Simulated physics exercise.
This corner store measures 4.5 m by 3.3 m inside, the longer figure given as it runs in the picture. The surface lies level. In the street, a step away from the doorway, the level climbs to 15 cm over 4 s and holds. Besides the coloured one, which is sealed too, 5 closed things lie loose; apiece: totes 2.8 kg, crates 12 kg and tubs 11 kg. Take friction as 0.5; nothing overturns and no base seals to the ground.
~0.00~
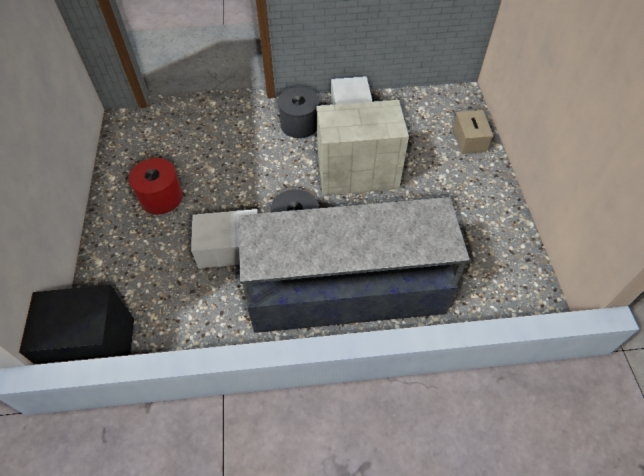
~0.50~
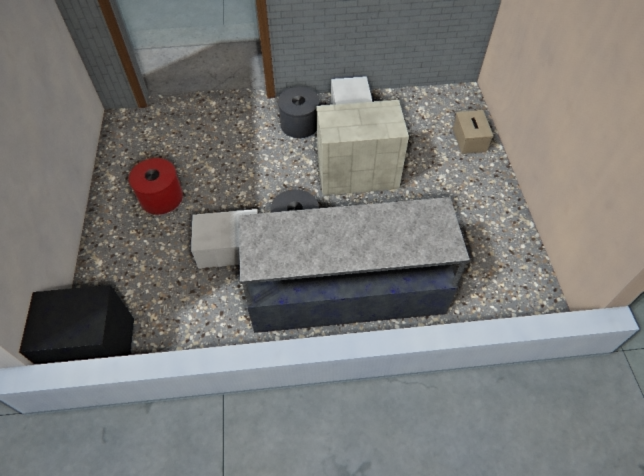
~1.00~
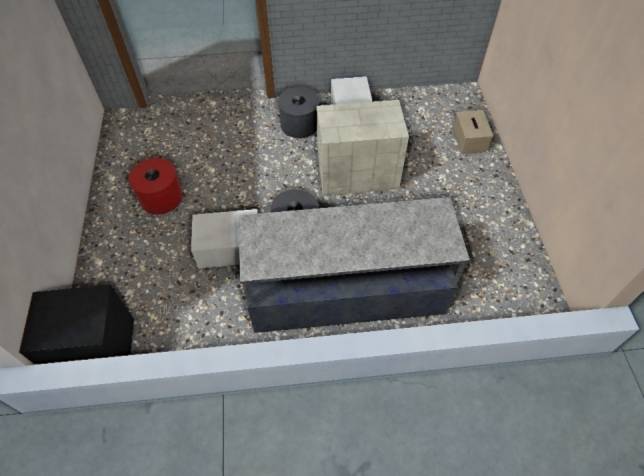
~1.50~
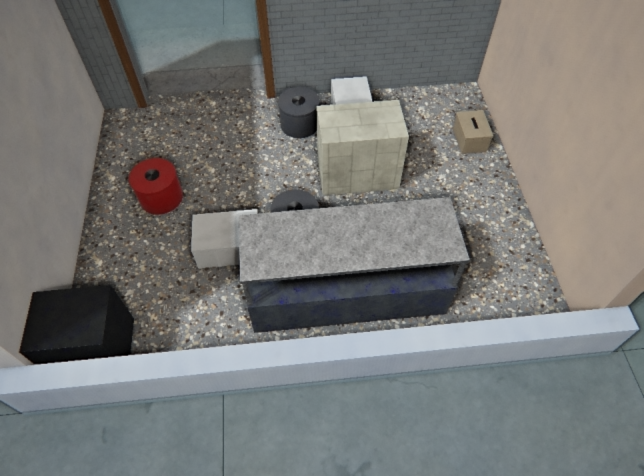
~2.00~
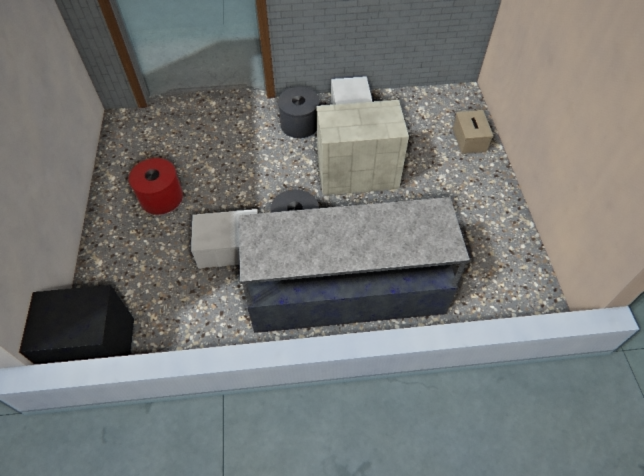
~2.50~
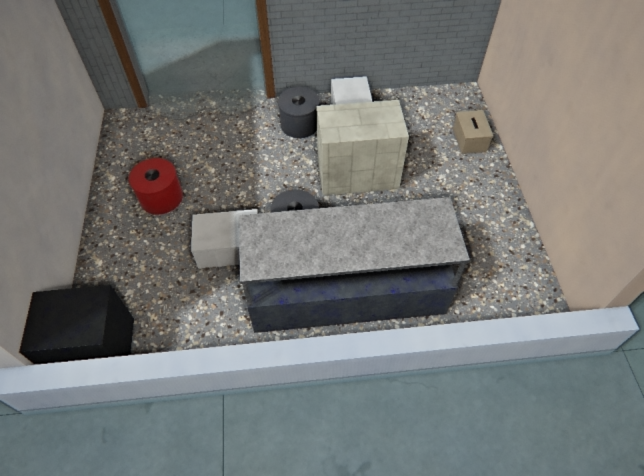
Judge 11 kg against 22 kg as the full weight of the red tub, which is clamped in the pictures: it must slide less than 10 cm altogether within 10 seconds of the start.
I expect that only the larger load is enough.
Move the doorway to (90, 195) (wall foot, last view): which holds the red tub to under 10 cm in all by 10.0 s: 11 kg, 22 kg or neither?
Then only the higher weight holds it.
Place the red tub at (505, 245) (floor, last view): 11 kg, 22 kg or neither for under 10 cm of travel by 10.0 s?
Either load holds.
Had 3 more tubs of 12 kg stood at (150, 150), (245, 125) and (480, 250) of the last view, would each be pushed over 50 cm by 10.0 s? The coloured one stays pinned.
In that order: Past it, more, short of it.
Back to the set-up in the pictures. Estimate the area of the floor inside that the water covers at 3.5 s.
Roughly 1.5 m2.
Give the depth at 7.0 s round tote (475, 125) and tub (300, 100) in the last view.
About 0 and 2 cm.
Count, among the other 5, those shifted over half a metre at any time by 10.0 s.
I count 2.
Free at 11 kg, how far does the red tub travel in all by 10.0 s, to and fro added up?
About 140 cm.
After 3.5 s the red tub would be 0 cm from its start with 11 kg and 0 cm from its start with 22 kg; 0 cm of water round it then.
After 4.5 s the red tub would be 0 cm from its start with 11 kg and 0 cm from its start with 22 kg; 4 cm of water round it then.
After 7.0 s the red tub would be 45 cm from its start with 11 kg and 0 cm from its start with 22 kg; 5 cm of water round it then.
After 10.0 s the red tub would be 113 cm from its start with 11 kg and 0 cm from its start with 22 kg; 9 cm of water round it then.
